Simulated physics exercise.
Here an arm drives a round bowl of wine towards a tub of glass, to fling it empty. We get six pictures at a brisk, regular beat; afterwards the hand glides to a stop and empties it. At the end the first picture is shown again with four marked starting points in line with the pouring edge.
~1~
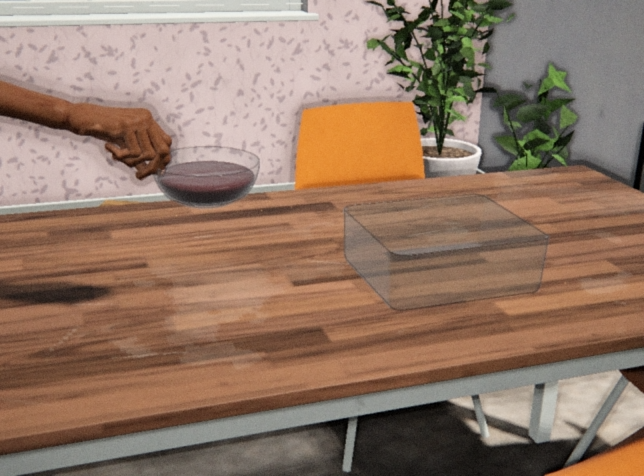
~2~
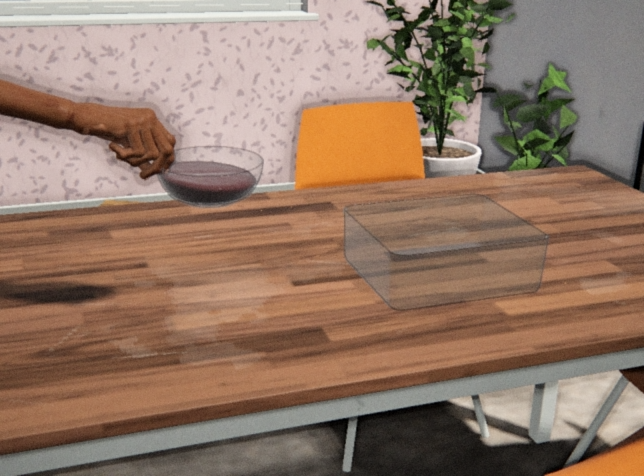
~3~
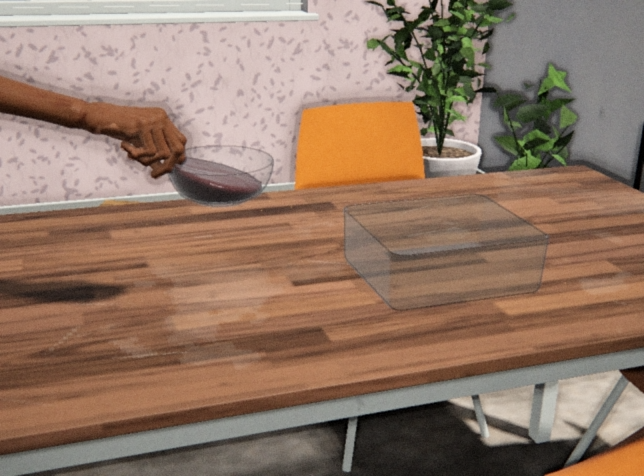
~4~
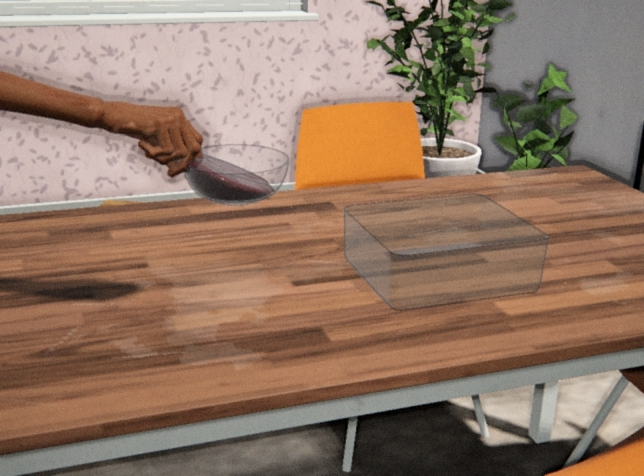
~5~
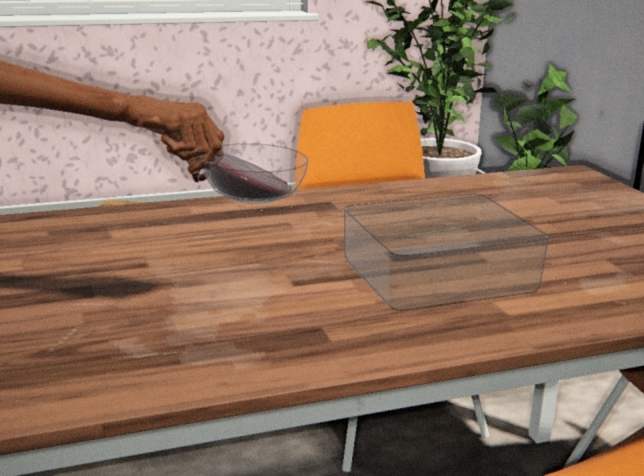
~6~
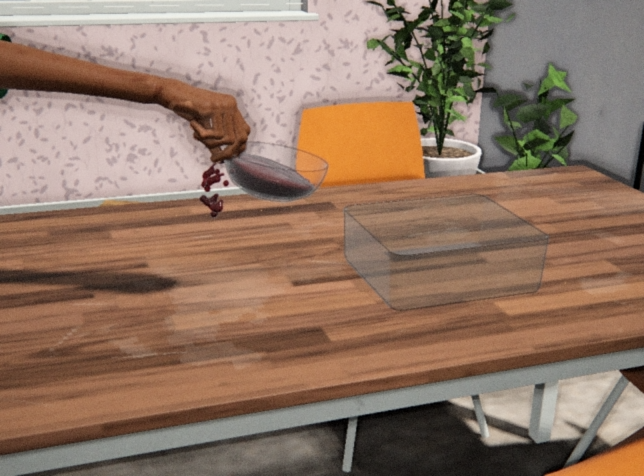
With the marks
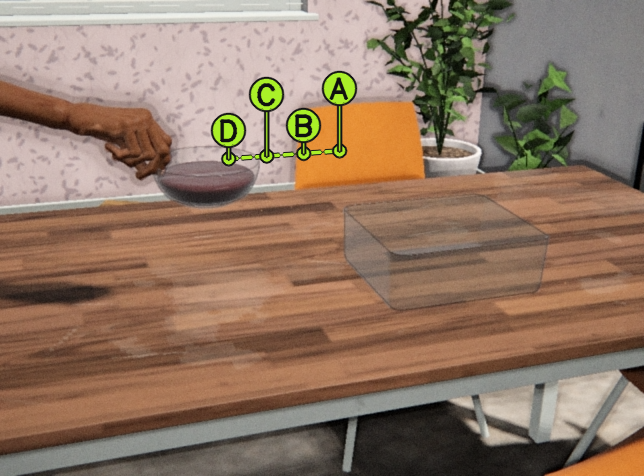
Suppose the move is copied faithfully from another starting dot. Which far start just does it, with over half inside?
Place D just does it.
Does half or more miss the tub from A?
No, that is safe.
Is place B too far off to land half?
No, that is safe.
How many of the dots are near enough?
All four.
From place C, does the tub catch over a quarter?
Yes, clearly.
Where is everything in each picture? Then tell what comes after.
Upright, lip at (256, 156); tub from (388, 310) to (538, 289); nothing has left yet, in the first frame.
Upright, lip at (260, 156); nothing has left yet, in the second frame.
Upright, lip at (270, 155); nothing has left yet, in the third frame.
Upright, lip at (285, 154); wine is over the rim, down to (180, 164), in the fourth frame.
Tipped about 2°, lip at (304, 155); wine is over the rim, down to (197, 180), in the fifth frame.
Tipped about 10°, lip at (324, 160); wine is over the rim, down to (214, 215), in the sixth frame.
On the marked copy, A at (339, 150); B at (303, 153); C at (266, 156); D at (228, 158).
Choosing A, about 83 % lands in the tub, 7 % falls short and 10 % goes beside or beyond.
Choosing B, about 91 % lands in the tub, 7 % falls short.
Choosing C, about 79 % lands in the tub, 11 % falls short and 10 % goes beside or beyond.
Choosing D, about 66 % lands in the tub, 30 % falls short and 5 % goes beside or beyond.
